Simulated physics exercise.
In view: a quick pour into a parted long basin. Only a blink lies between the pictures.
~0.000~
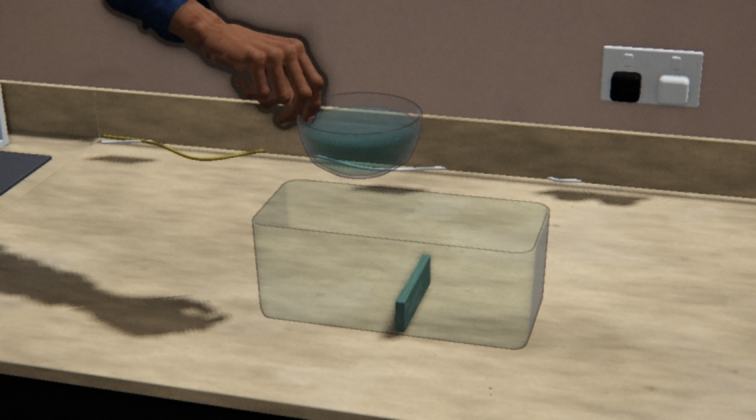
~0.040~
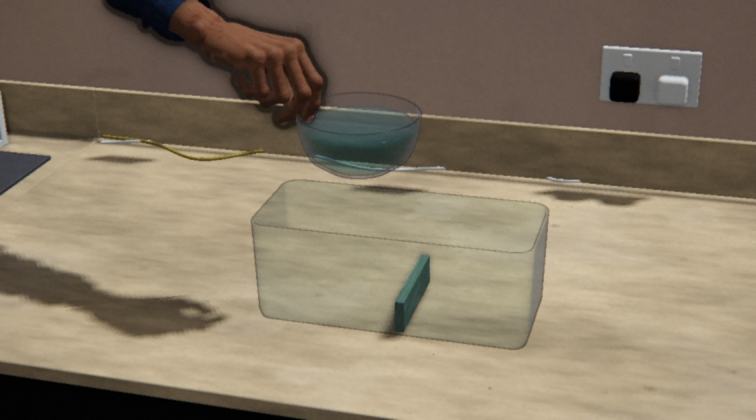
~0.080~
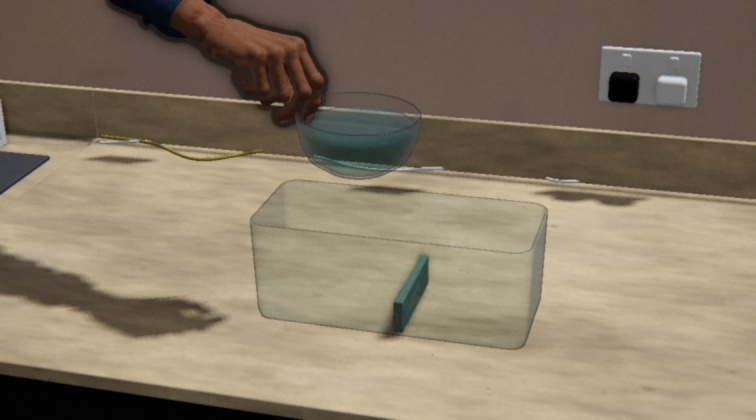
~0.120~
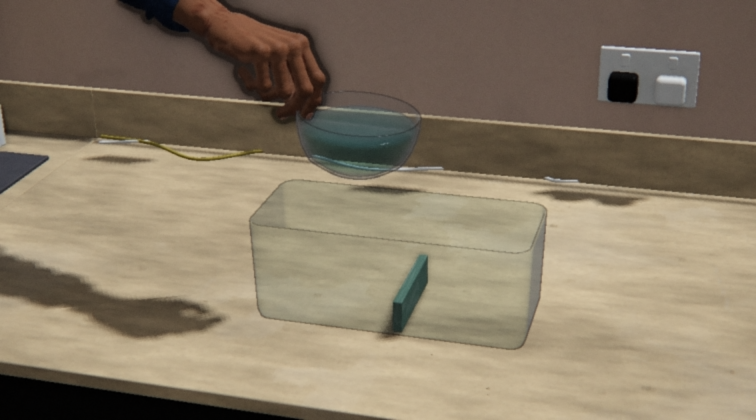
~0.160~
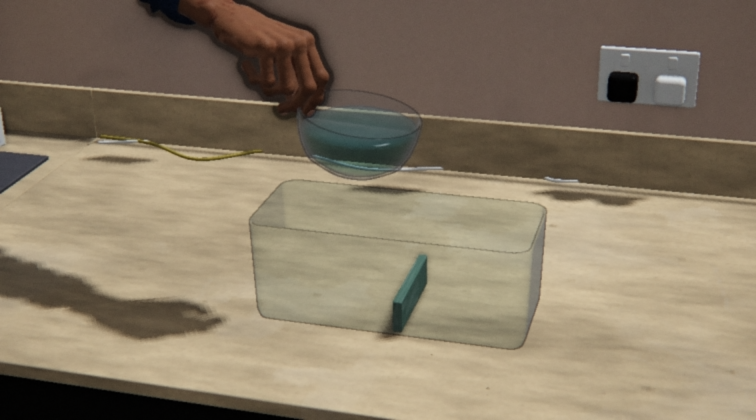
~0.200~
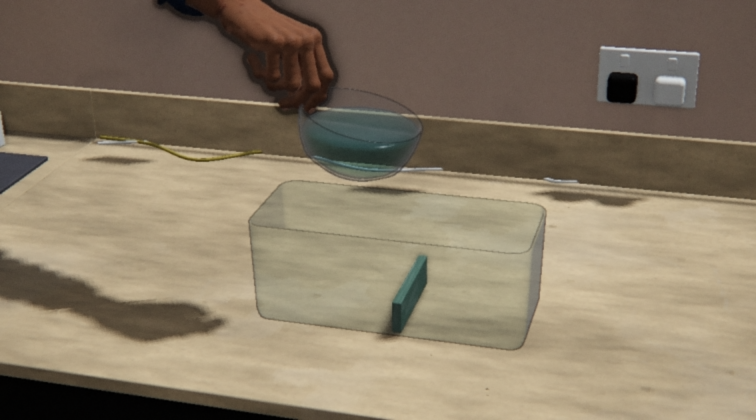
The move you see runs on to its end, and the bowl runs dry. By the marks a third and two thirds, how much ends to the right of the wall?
In the end above two thirds is right of the wall.
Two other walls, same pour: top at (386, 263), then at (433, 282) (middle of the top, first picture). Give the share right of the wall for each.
First some 100, then 75 per cent.
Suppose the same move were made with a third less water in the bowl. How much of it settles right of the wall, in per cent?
Near 85 %.
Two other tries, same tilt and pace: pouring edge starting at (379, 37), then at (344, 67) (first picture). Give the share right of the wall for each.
About 70 and 25 per cent.
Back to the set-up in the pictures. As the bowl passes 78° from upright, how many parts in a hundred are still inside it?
Near 35 %.
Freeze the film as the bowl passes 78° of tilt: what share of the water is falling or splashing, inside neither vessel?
About 30 per cent.
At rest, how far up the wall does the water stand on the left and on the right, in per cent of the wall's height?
Some 10 per cent left and 70 right.
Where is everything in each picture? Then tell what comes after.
Tilt 0°; pouring edge (419, 119); surface from (305, 119) to (418, 128); the long basin's rim runs from (269, 202) to (542, 230); the wall's top is at (414, 279), in the first picture.
Tilt 1°; pouring edge (419, 120); surface from (305, 119) to (417, 129), in the second picture.
Tilt 2°; pouring edge (418, 122); surface from (304, 118) to (417, 129), in the third picture.
Tilt 5°; pouring edge (419, 125); surface from (305, 118) to (416, 131), in the fourth picture.
Tilt 9°; pouring edge (419, 129); surface from (305, 117) to (417, 131), in the fifth picture.
Tilt 14°; pouring edge (420, 135); surface from (306, 118) to (419, 133), in the sixth picture.
A moment on, the bowl is tipped on its side and 36 per cent is still to pour, 0 is left of the wall and 32 right of it.
Next, the bowl is tipped right over and 1 per cent is still to pour, 13 is left of the wall and 84 right of it.
Then the bowl is tipped right over and 0 per cent is still to pour, 15 is left of the wall and 85 right of it.
Later the bowl is tipped right over and 0 per cent is still to pour, 15 is left of the wall and 85 right of it.
At rest 15 per cent lies left of the wall, 85 right of it and 0 outside.
